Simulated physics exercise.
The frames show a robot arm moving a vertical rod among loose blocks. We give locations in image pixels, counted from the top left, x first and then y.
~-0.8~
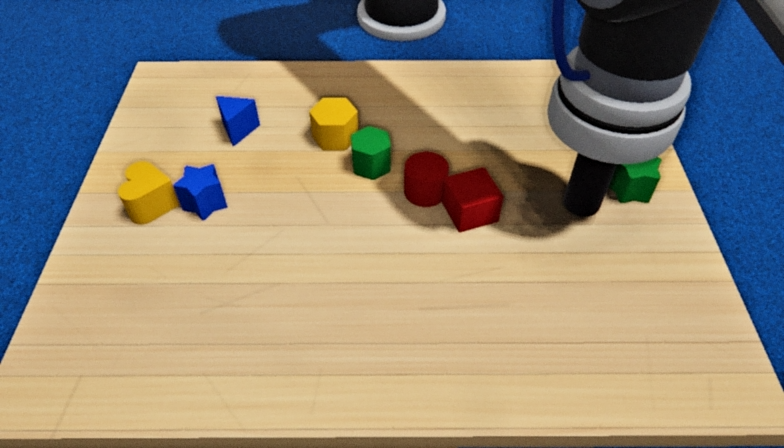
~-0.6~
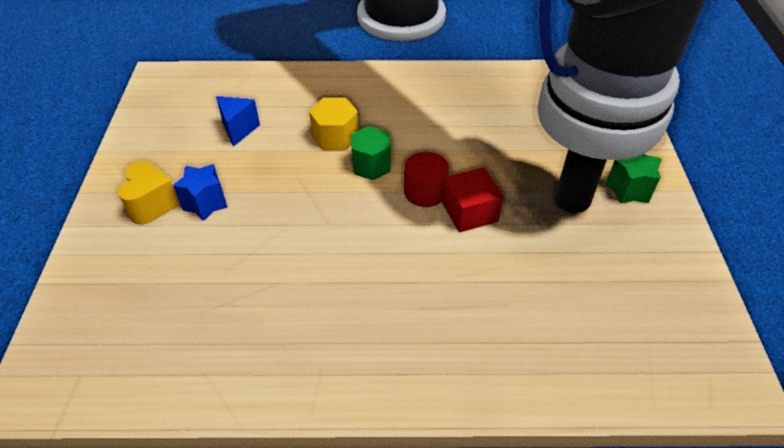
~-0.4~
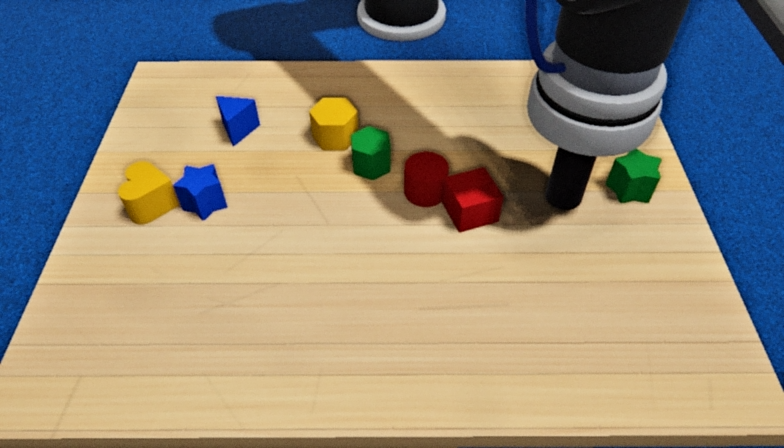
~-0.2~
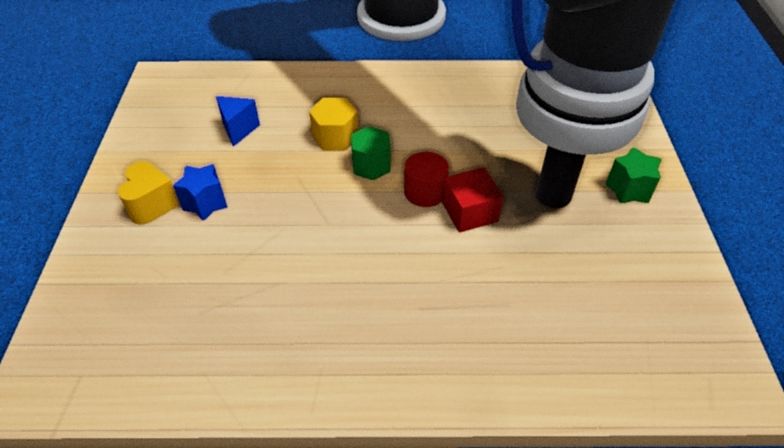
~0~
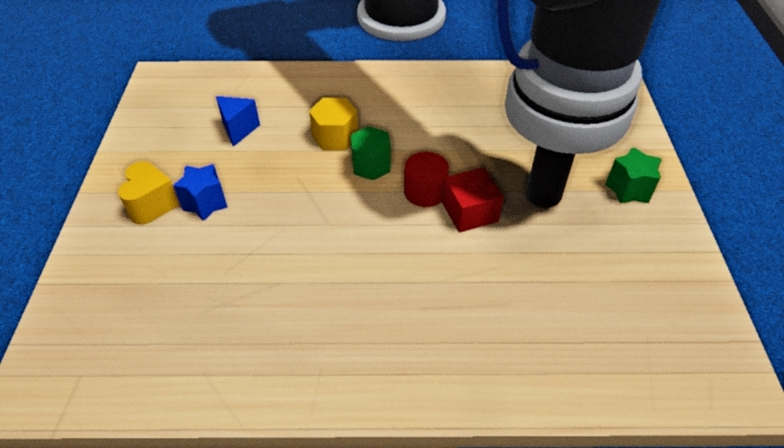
On a wooden board, a robot arm slides its black rod slightly left among still blocks.
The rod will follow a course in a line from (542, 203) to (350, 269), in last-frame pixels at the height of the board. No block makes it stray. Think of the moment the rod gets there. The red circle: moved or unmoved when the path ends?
In the end it has been moved.
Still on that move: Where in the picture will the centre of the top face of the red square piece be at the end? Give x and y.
I predict (392, 193).
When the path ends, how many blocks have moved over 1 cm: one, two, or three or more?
Two blocks.
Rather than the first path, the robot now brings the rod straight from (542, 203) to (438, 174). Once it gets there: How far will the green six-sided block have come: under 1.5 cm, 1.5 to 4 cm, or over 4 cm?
Short of 1.5 cm.
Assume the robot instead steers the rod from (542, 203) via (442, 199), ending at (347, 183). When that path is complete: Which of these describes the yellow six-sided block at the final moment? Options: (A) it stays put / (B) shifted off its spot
The one that fits is B, shifted off its spot.
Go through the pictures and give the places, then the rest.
In the first picture, lower end of the rod (581, 204), tops of blocks, red circle (427, 166), red square piece (474, 186), green star block (640, 163).
In the second picture, rod (573, 200), blocks as before.
In the third picture, rod (563, 197), blocks as before.
In the fourth picture, rod (554, 196), blocks as before.
In the fifth picture, rod (544, 195), red circle (427, 166), red square piece (474, 186), green star block (640, 163).
What follows on the original path. One third of the way, rod (482, 216); red circle (412, 160); red square piece (443, 191), turned 25° clockwise.
Two thirds of the way, rod (417, 238); red circle (407, 157); red square piece (393, 194), turned 80° clockwise.
At the end, rod (349, 262); red circle (407, 157); red square piece (392, 193), turned 85° clockwise; green star block not moved.
